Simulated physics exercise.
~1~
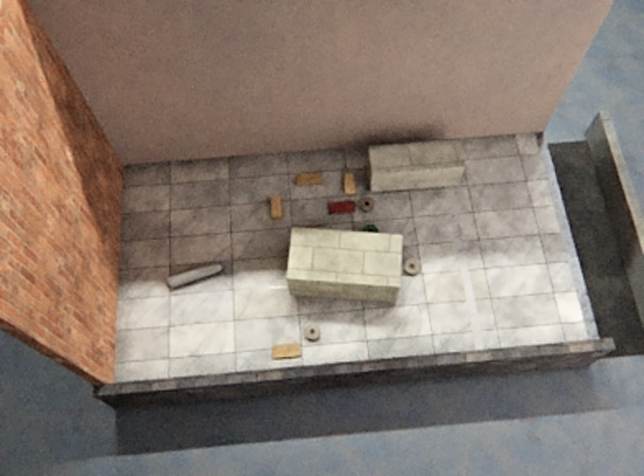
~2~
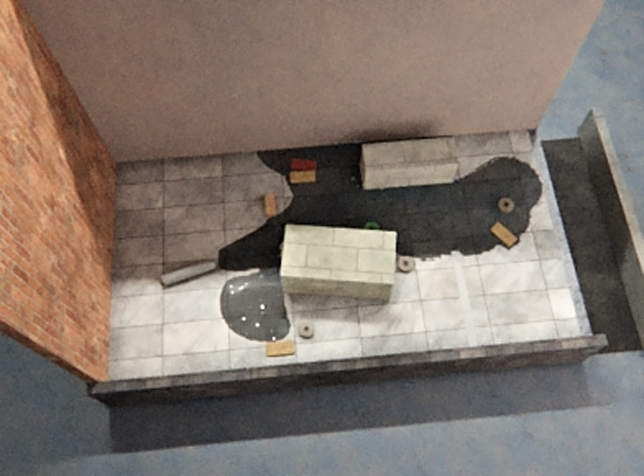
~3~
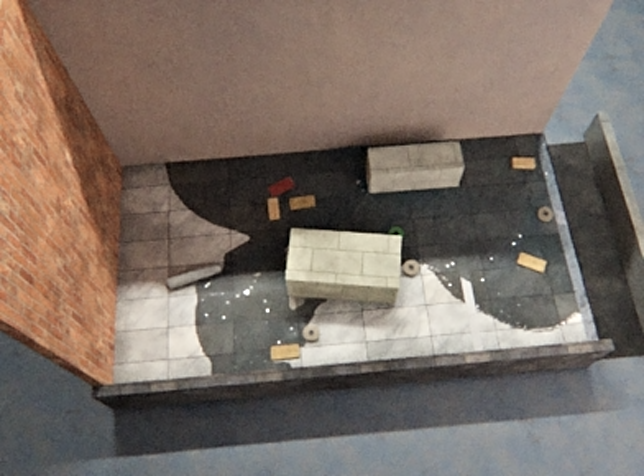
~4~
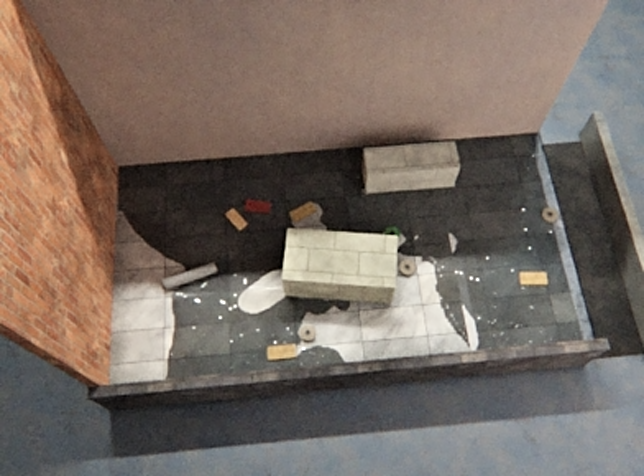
At first, a pale tiled floor lies dry between a brick wall and a plain back wall, with two stone blocks, small boards and rings scattered about. Dark water then spreads around the larger block, carrying the red board left and up while a ring and a tan board shift right. The wet area widens toward both sides, dotted with white specks, and the red board slips back down and farther left. Finally, water darkens most of the floor, leaving pale patches, with the red board left of the larger block and the green lid still beside it.
